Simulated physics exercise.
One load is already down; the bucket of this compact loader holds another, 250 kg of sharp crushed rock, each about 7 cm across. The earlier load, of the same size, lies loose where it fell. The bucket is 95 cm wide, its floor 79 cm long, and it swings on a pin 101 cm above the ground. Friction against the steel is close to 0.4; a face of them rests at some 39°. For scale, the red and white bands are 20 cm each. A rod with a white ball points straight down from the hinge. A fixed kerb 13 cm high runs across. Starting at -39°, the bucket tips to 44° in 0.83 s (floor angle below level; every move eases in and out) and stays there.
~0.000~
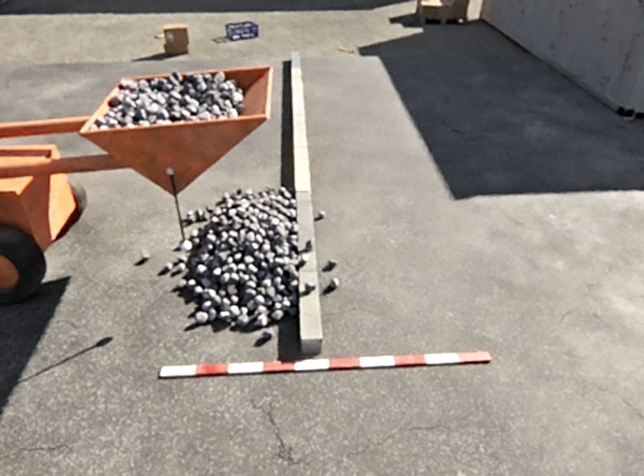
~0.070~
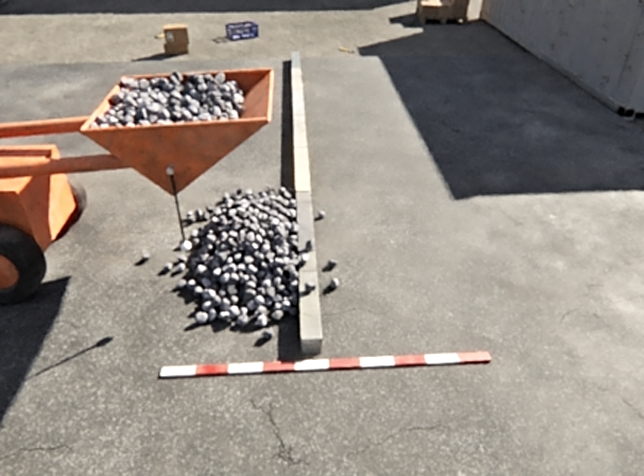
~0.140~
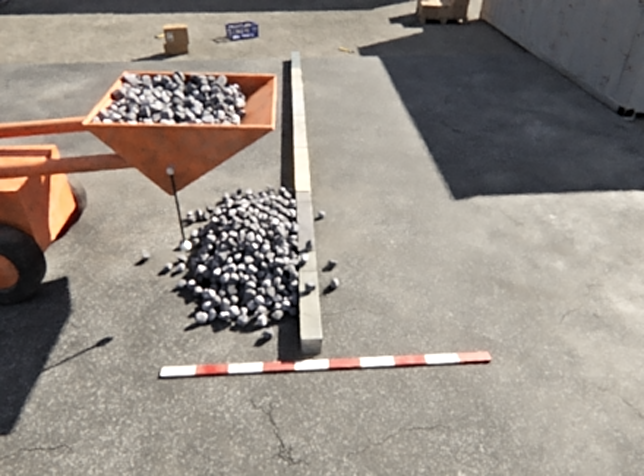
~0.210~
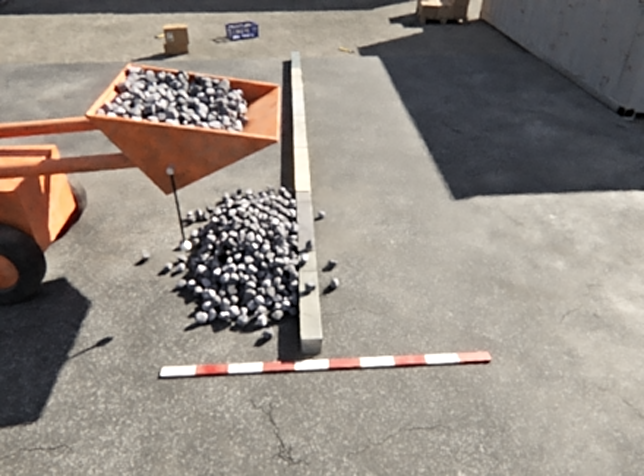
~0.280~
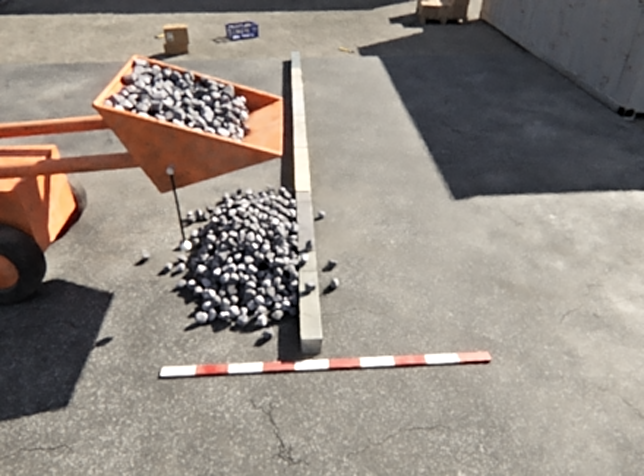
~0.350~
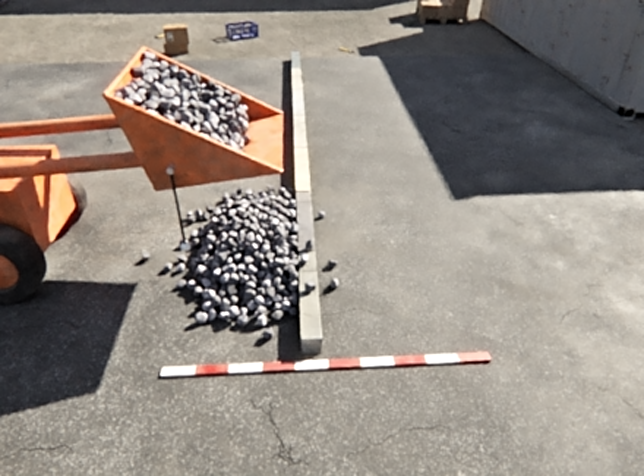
The clip shows an orange loader bucket full of grey stones above a loose pile beside a kerb. The bucket rotates steadily forward to the right, its rear edge rising, while its stones stay inside and the pile remains still.
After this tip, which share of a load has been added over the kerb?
Some 34 per cent is added.
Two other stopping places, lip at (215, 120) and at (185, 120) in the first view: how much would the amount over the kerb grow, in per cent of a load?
Near 5 per cent from the first place, 0 from the second.
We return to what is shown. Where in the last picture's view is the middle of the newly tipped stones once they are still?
Around (291, 233).
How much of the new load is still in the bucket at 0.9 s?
About 70 per cent.
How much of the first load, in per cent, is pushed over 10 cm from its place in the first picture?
About 0 per cent.
After 0.6 s the floor is at 31°; in per cent of one load, 100 in the bucket, 100 on this side of the kerb, 1 over the kerb; the foremost stones are at (313, 254).
After 0.9 s the floor is at 44°; in per cent of one load, 70 in the bucket, 129 on this side of the kerb, 1 over the kerb; the foremost stones are at (315, 254).
After 1.3 s the floor is at 44°; in per cent of one load, 13 in the bucket, 170 on this side of the kerb, 16 over the kerb; the foremost stones are at (375, 244).
After 3.8 s the floor is at 44°; in per cent of one load, 0 in the bucket, 165 on this side of the kerb, 35 over the kerb; the foremost stones are at (446, 250). Net gain over the kerb, 34.
